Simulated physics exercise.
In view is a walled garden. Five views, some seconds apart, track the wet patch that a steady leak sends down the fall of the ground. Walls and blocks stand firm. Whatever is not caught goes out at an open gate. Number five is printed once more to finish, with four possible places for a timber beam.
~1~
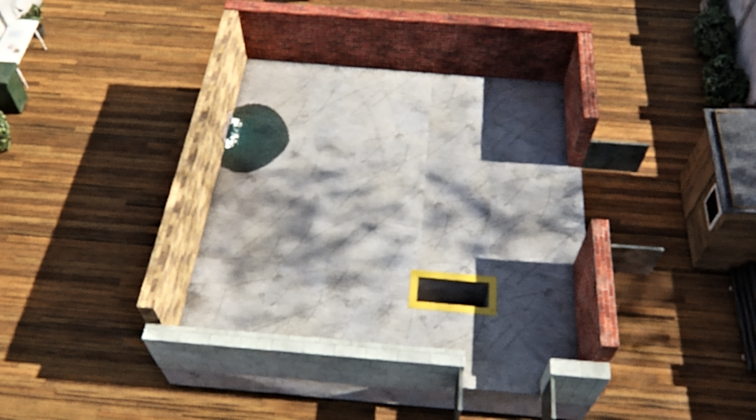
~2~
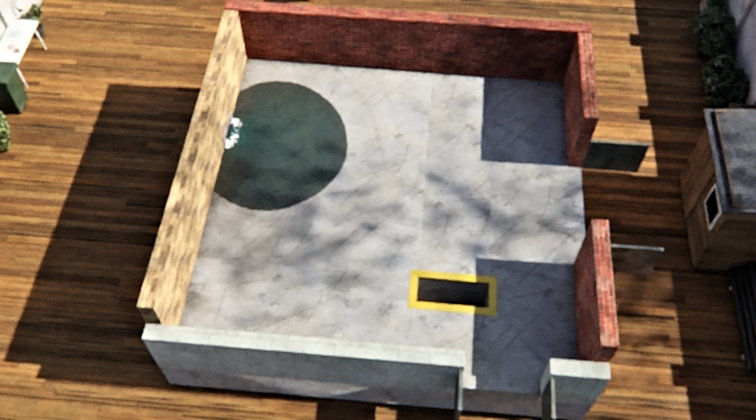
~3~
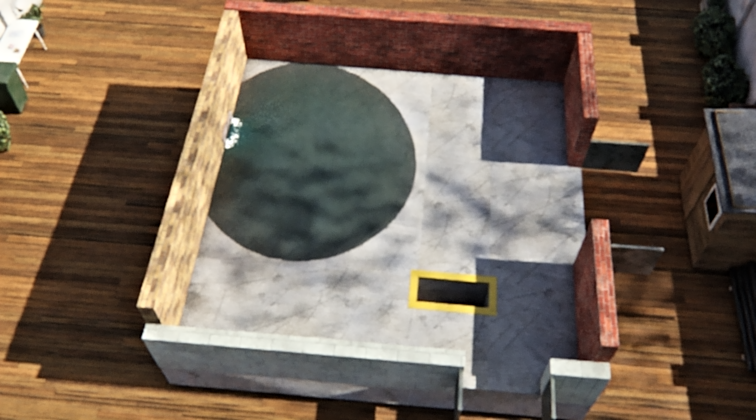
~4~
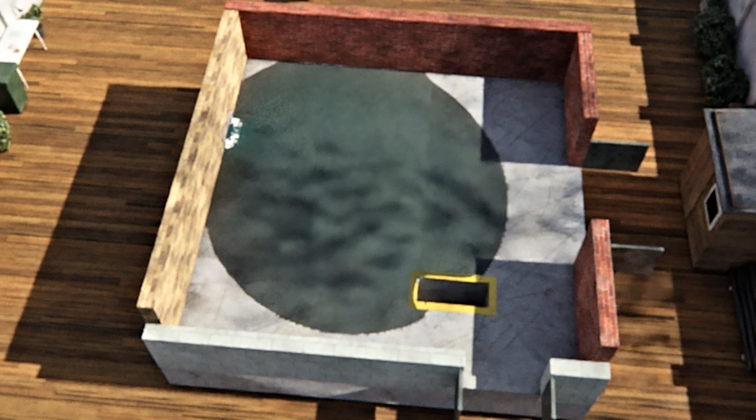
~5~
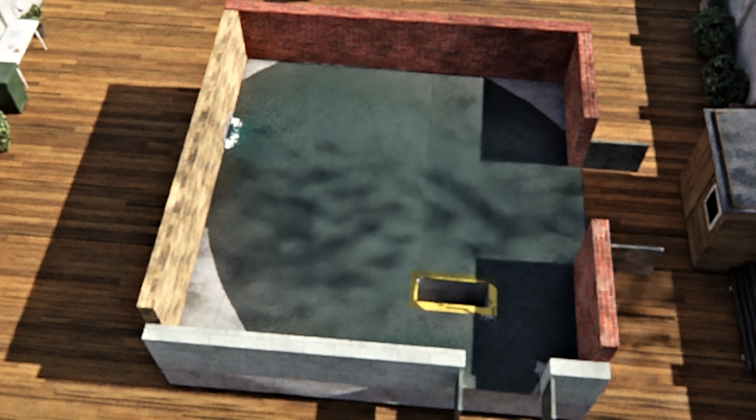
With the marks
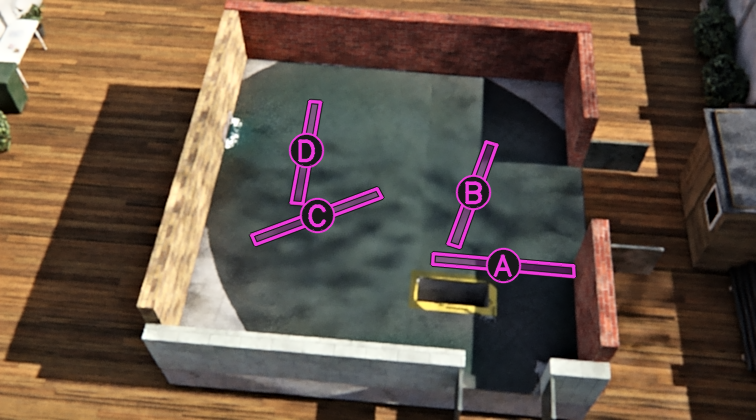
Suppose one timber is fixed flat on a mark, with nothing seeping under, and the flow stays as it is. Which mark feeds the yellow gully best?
Choose B.
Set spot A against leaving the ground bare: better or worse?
Spot A is worse.
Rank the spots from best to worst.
B, D, A, C.
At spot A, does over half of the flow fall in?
No.
In magenta, A from (433, 258) to (573, 271); B from (453, 245) to (491, 143); C from (253, 239) to (379, 193); D from (297, 203) to (315, 101).
With A, about 20 % of the stream goes into the yellow gully, about 80 % out by the gates.
With B, about 51 % of the stream goes into the yellow gully, about 49 % out by the gates.
With C, about 12 % of the stream goes into the yellow gully, about 88 % out by the gates.
With D, about 36 % of the stream goes into the yellow gully, about 64 % out by the gates.
